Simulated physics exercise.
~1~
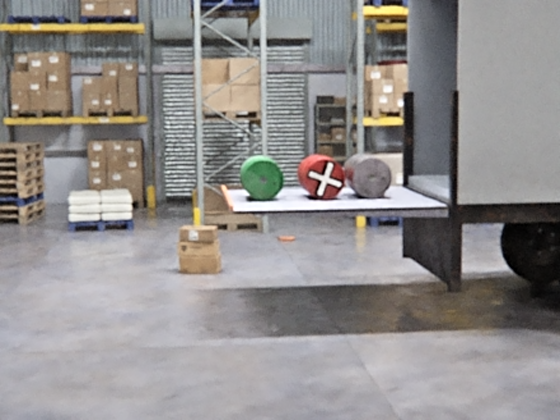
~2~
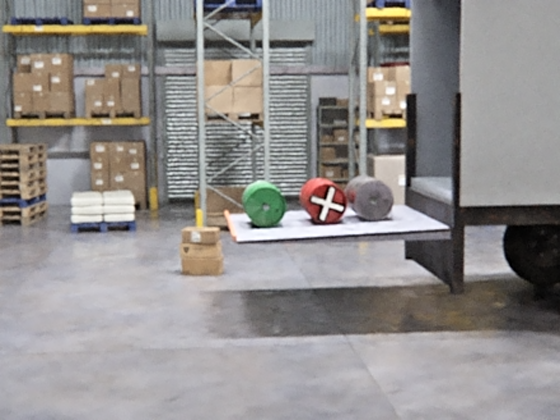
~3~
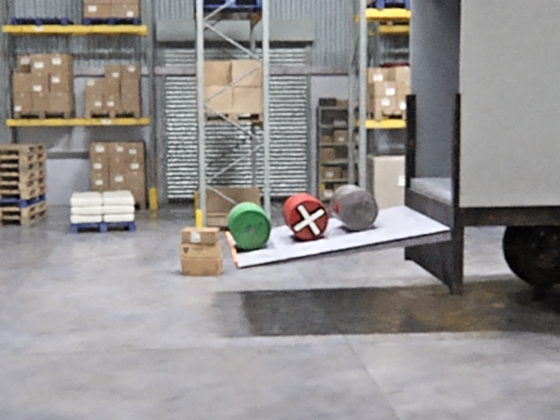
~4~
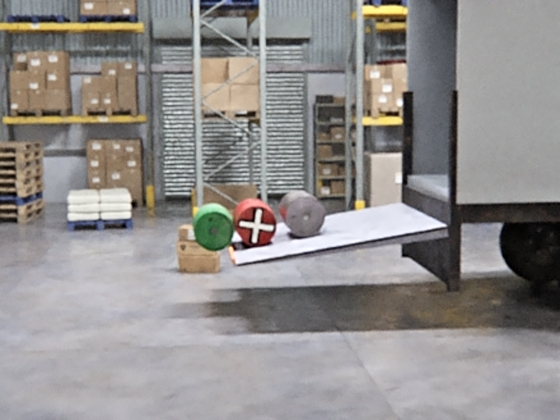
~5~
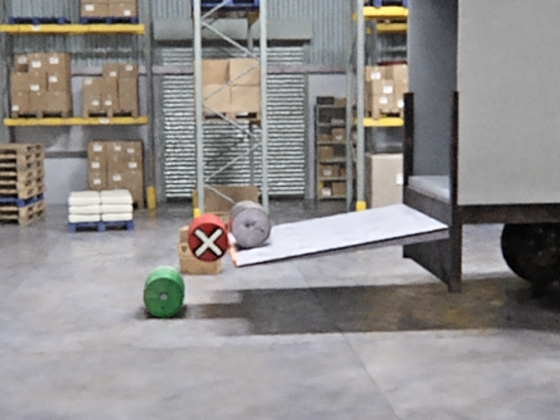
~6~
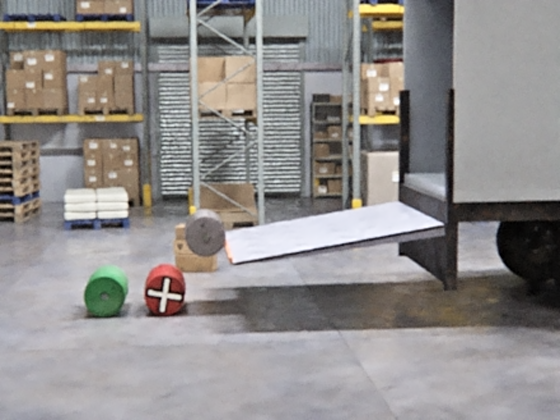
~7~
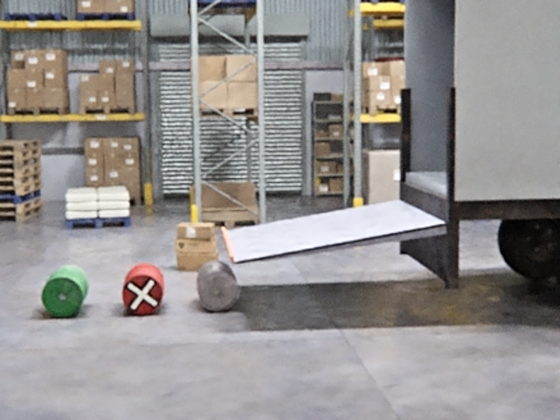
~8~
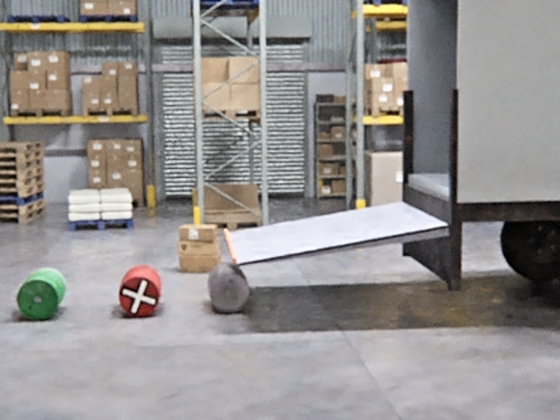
A truck's tail-lift tilts down and three kegs roll left off it onto the floor.
